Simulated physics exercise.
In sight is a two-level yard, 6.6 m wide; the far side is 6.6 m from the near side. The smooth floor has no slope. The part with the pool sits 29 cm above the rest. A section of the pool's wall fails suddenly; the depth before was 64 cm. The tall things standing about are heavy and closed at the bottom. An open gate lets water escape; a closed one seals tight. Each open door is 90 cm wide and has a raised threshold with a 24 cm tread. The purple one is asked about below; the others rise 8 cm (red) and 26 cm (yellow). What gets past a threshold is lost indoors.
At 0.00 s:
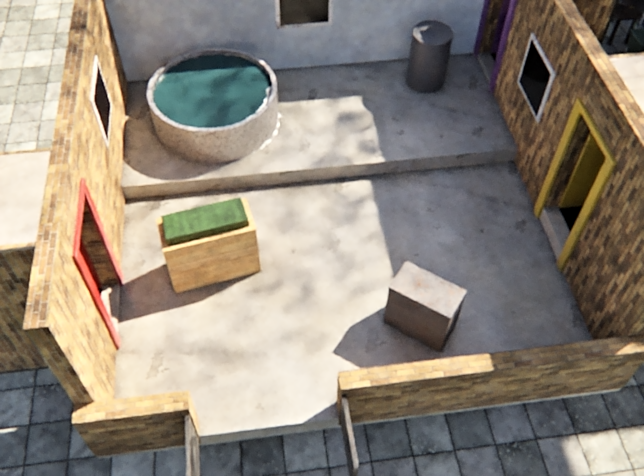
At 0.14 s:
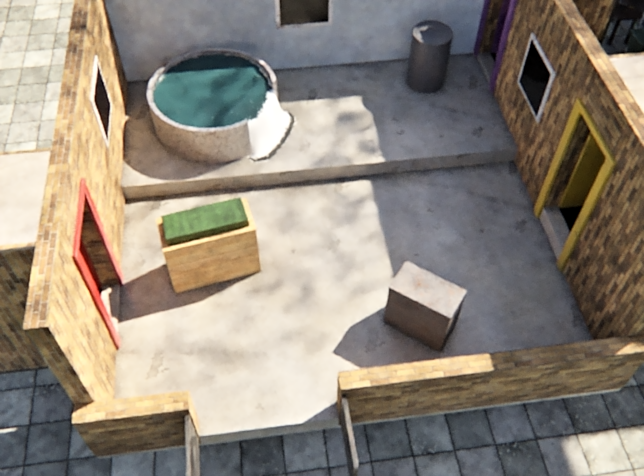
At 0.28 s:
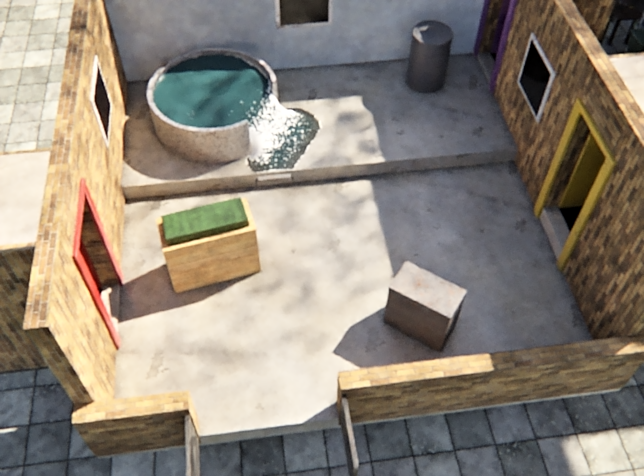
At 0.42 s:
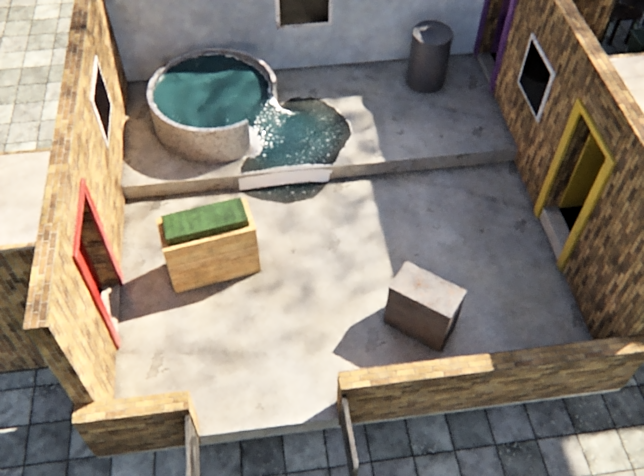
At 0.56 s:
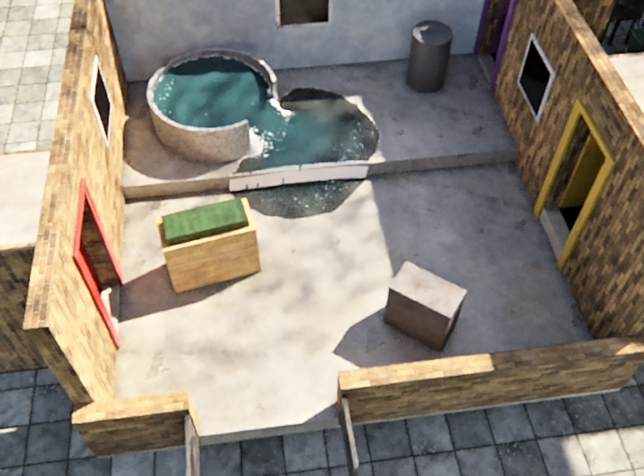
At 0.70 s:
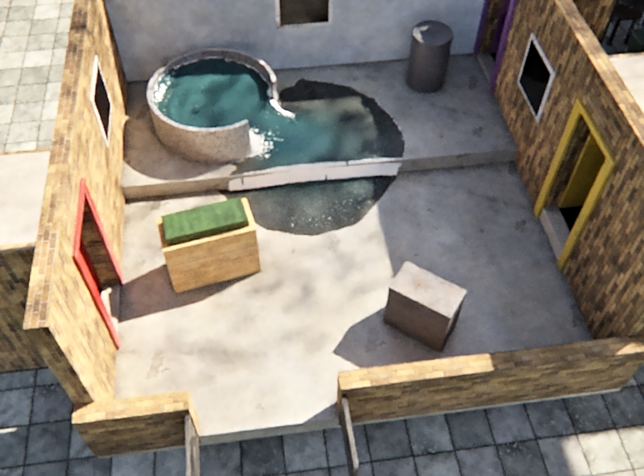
Walled two-level yard with a round pool, its side bursting open and water spreading across the raised floor and over the step.
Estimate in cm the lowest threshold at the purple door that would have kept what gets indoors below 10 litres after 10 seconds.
At least 7 cm or so.
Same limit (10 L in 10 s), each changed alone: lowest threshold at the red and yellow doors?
About 6.0 cm at red and 12.5 cm at yellow.
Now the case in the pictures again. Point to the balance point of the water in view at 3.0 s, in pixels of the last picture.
Around (347, 180).
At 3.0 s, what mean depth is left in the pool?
Roughly 25 cm on average.
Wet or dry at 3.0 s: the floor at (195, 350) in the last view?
It is not reached.
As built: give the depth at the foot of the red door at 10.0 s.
Roughly 6.0 cm deep.
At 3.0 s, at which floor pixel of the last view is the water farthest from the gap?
At about (597, 367).
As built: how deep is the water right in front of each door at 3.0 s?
Depths in cm: Purple 6, red 0, yellow 15.
After 1.4 s water covers 35 % of the floor, deepest (29 cm) near (274, 141); it has not reached the purple door.
After 3.0 s water covers 60 % of the floor, deepest (36 cm) near (592, 355); 6 cm at the purple door, 0 litres in over its 10 cm threshold.
After 10.0 s water covers 90 % of the floor, deepest (10 cm) near (536, 225); 4 cm at the purple door, 2 litres in over its 10 cm threshold.
At the purple door as built, the water arrived by 2.4 s and peaked near 10 cm at 4.8 s.
Run again over the same 10 s with other heights there, 18 litres in over 5.5 cm, 7 litres over 7.5 cm. The limit of 10 litres is kept from about 7 cm up.
